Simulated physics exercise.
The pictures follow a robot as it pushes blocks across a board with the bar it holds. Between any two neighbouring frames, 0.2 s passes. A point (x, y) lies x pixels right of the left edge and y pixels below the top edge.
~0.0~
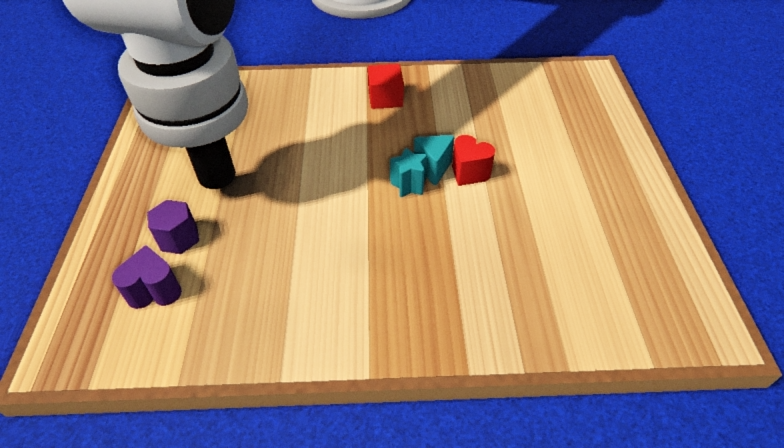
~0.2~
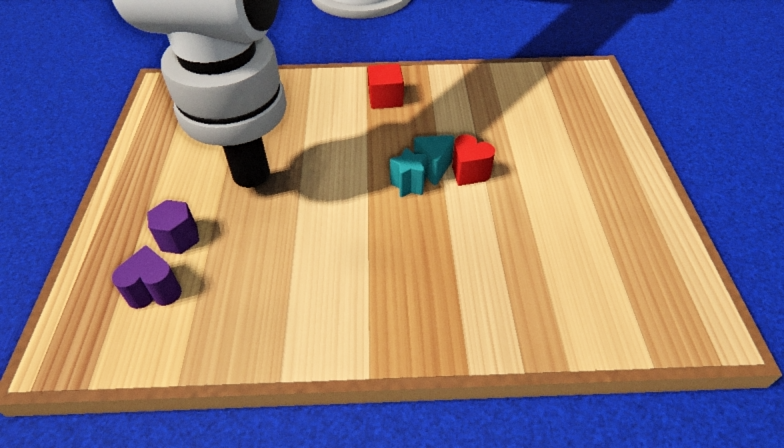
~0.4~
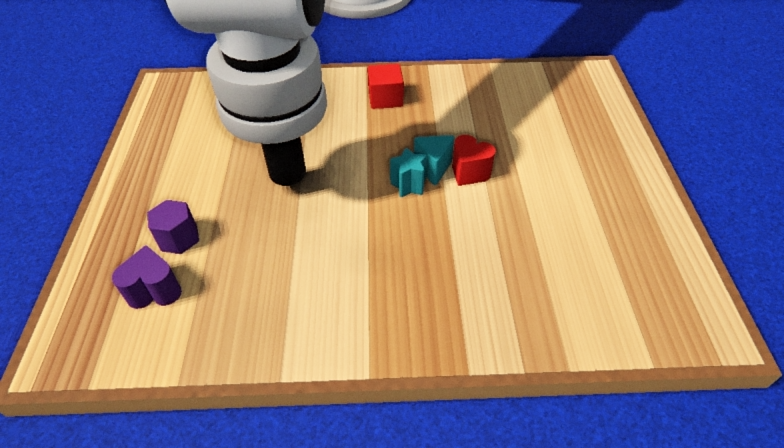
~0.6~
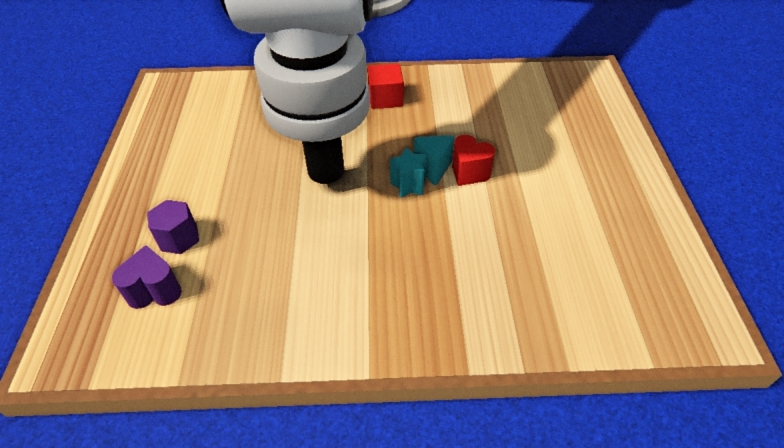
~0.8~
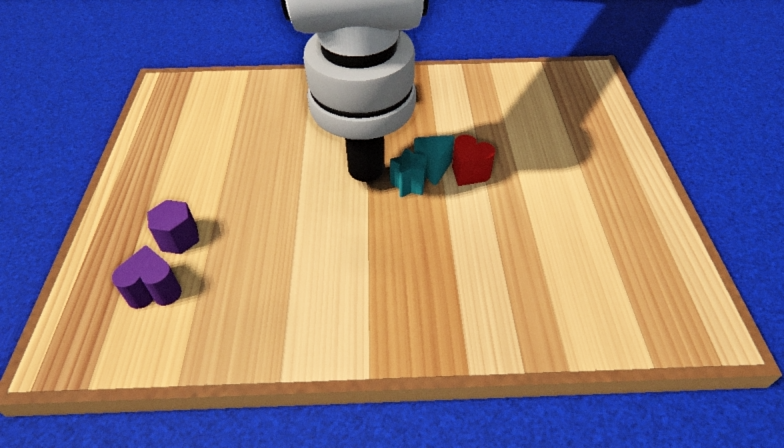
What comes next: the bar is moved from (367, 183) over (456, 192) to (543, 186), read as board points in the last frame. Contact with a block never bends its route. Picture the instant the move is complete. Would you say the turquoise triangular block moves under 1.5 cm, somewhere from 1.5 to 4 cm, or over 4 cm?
Offset: Below 1.5 cm.
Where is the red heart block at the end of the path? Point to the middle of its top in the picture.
So, by the moment the path ends, you'll find the top centre of the red heart block at (496, 143).
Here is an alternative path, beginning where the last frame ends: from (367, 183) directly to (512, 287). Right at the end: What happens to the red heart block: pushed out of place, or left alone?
Here the red heart block stays on its spot.
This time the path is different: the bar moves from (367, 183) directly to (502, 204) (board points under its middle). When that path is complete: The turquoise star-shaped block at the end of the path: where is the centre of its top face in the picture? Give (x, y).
At roughly (541, 182).
On the path given first. One third of the way, bar at (427, 177); turquoise star-shaped block at (460, 172), turned 25° anticlockwise; turquoise triangular block at (443, 143), turned 30° anticlockwise; red heart block at (478, 147), turned 15° anticlockwise.
Two thirds of the way, bar at (488, 182); turquoise star-shaped block at (521, 183); turquoise triangular block at (446, 143), turned 45° anticlockwise; red heart block at (492, 145), turned 70° anticlockwise.
At the end, bar at (547, 173); turquoise star-shaped block at (546, 187), turned 40° clockwise; turquoise triangular block at (446, 143), turned 45° anticlockwise; red heart block at (496, 143), turned 90° anticlockwise.
